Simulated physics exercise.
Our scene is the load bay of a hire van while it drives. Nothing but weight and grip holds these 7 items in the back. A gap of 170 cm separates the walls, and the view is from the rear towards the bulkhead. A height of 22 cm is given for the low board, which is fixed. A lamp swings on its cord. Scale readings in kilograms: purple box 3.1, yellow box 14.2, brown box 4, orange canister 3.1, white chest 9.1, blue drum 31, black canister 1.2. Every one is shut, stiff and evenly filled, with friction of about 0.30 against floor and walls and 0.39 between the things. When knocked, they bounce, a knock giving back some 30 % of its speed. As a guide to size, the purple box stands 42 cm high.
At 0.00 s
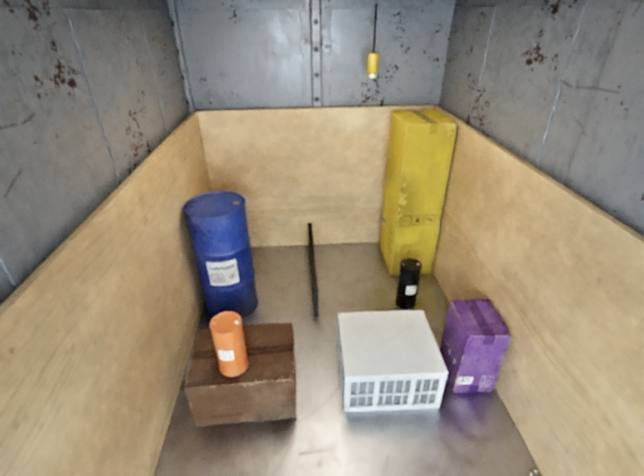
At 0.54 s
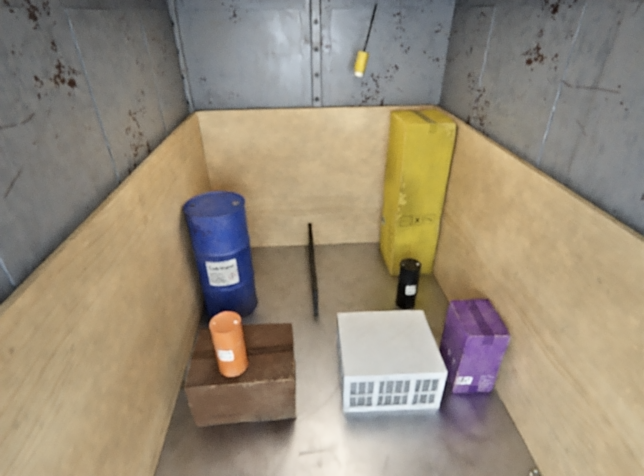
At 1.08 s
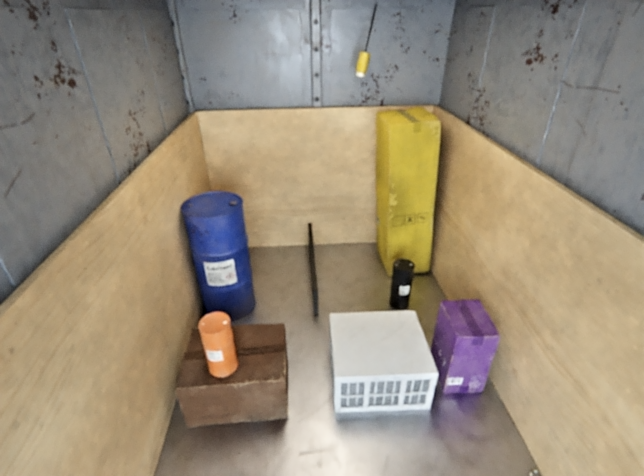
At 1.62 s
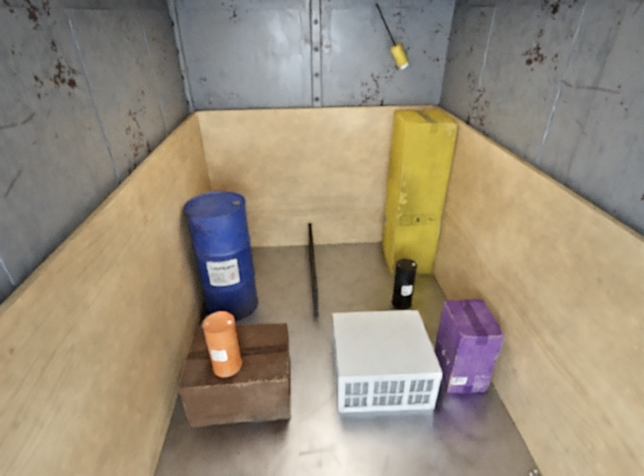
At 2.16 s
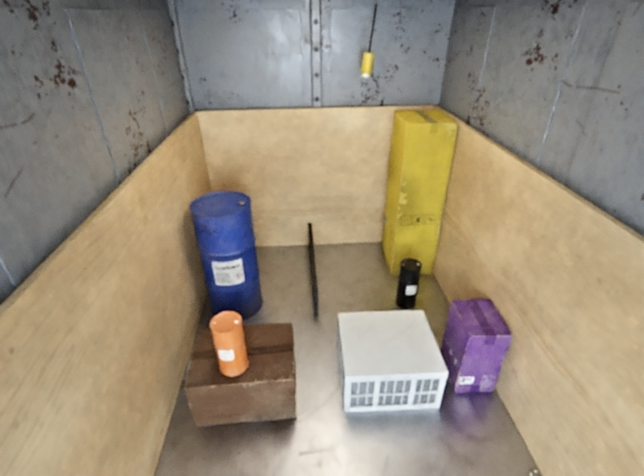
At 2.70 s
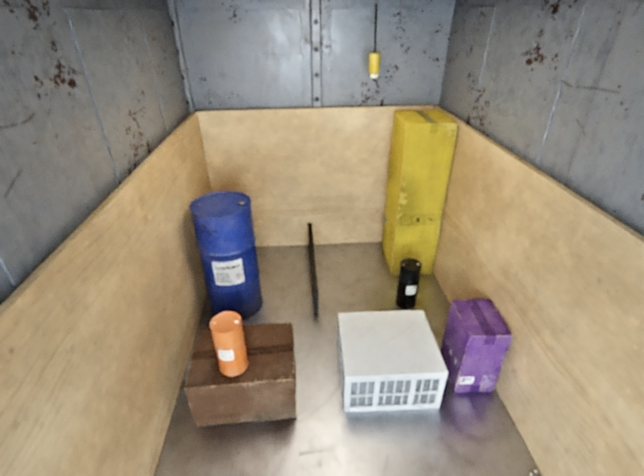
In this clip, a yellow lamp swings on its cord above boxes, canisters and a blue drum in a wood-lined bay; the load shifts slightly left, the yellow box leaning briefly, then slides slightly back to the right.
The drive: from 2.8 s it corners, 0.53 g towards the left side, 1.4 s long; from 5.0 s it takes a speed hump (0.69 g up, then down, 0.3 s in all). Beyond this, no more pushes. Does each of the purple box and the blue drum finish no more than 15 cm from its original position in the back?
Purple box: No, farther; blue drum: Yes, close.
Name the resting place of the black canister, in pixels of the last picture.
Around (328, 288).
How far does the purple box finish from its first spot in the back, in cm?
It ends about 48 centimetres from where it started.
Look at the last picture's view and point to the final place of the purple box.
Close to (383, 350).
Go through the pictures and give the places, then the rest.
No push; purple box (471, 346); blue drum (224, 258), in the first picture.
Push 0.39 g left; orange canister (230, 345); white chest (385, 358), in the second picture.
No push; yellow box (404, 196) leaning 4°; black canister (401, 284) slid 5 cm, in the third picture.
Push 0.34 g right; brown box (242, 372) slid 3 cm; orange canister (223, 345) slid 3 cm, in the fourth picture.
No push; white chest (386, 358); black canister (408, 284), in the fifth picture.
No push; purple box (472, 346); blue drum (230, 258) slid 3 cm, in the sixth picture.
After 3.30 s, push 0.53 g left; purple box slid 11 cm near (451, 347); yellow box leaning 4°; orange canister slid 12 cm.
After 3.40 s, push 0.53 g left; purple box slid 19 cm near (436, 348); yellow box leaning 8°; orange canister slid 21 cm.
After 3.60 s, push 0.53 g left; purple box slid 43 cm near (392, 351); yellow box leaning 30°; black canister slid 42 cm.
After 3.70 s, push 0.53 g left; purple box slid 47 cm near (384, 351); yellow box leaning 49°; black canister slid 55 cm.
At rest (5.9 s), tipped over in the back, yellow box; not toppled but over 15 cm from the start, purple box, orange canister, white chest and black canister; the other 2 in place, give or take 15 cm. In the last view, purple box near (383, 350), blue drum near (222, 258).
